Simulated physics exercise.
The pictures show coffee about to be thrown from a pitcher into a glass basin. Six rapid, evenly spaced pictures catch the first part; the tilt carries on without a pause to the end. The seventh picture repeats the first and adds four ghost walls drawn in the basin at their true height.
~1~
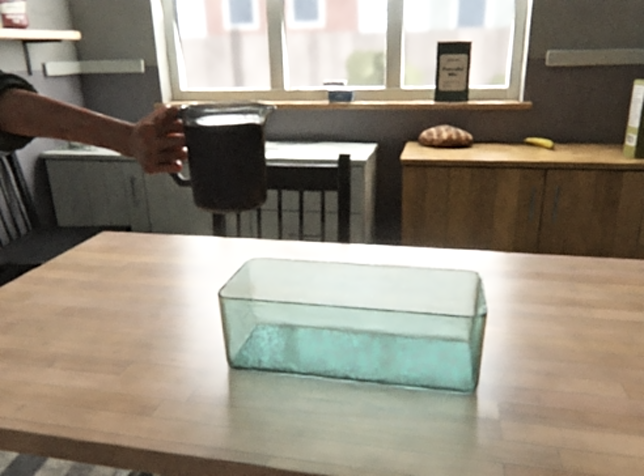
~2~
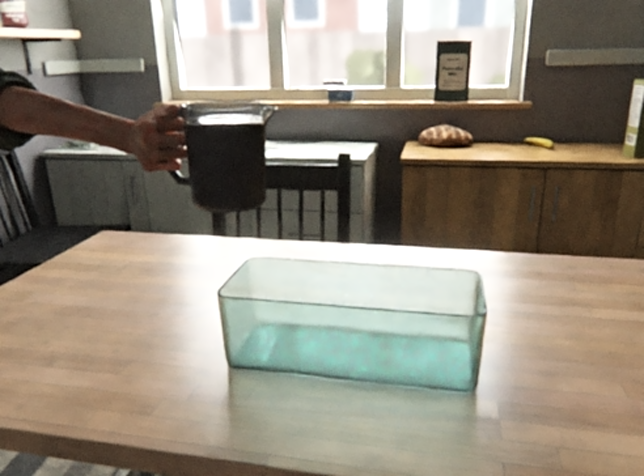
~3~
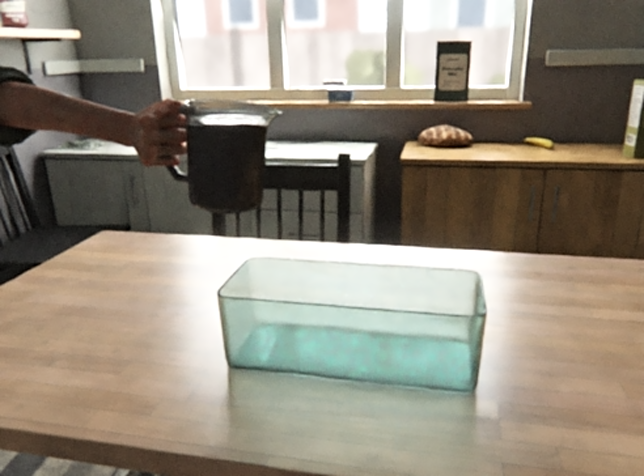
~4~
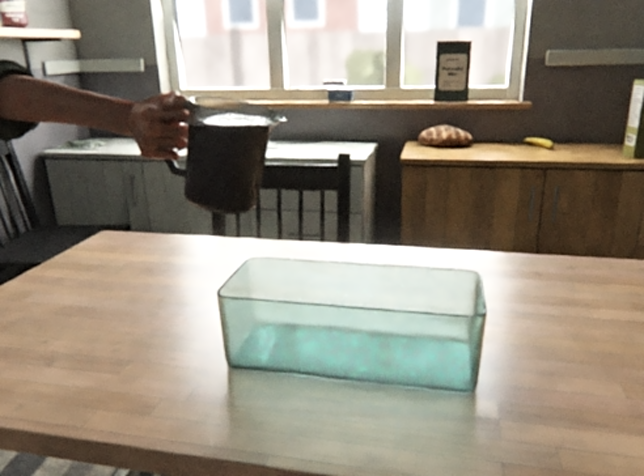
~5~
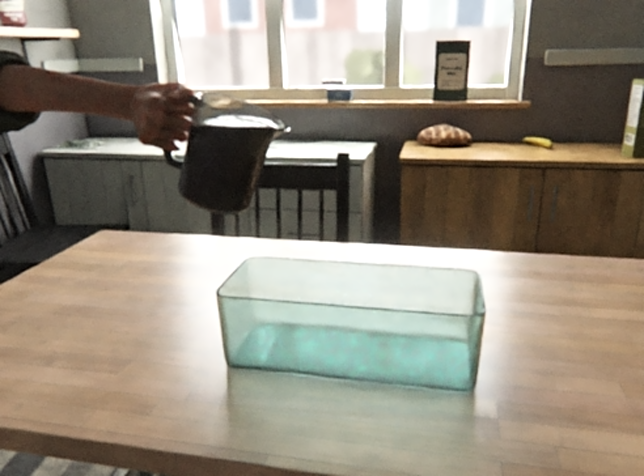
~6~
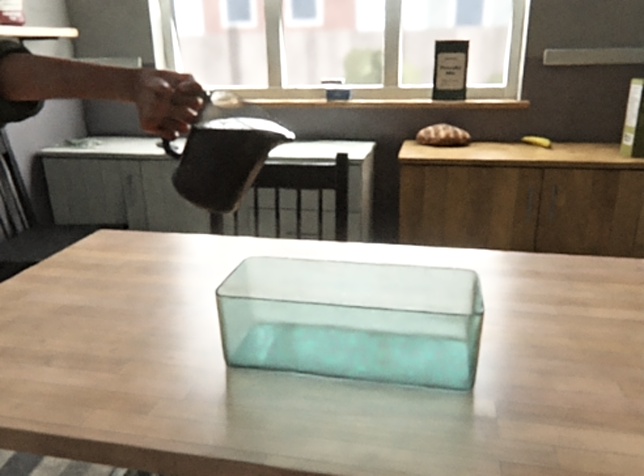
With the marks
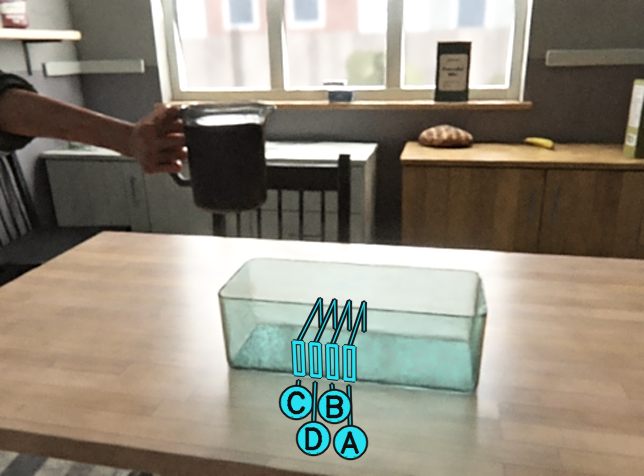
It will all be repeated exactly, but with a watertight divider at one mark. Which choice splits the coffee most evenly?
B is best.
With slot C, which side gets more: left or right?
The right side.
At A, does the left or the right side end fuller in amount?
More ends on the left.
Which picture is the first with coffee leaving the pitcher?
Picture 6.
On the marked copy, A at (348, 386); B at (331, 384); C at (298, 380); D at (315, 382).
Choosing A, about 76 % ends left of the wall and 12 % right of it; 11 % is lost outside.
Choosing B, about 48 % ends left of the wall and 50 % right of it.
Choosing C, about 4 % ends left of the wall and 94 % right of it.
Choosing D, about 18 % ends left of the wall and 80 % right of it.
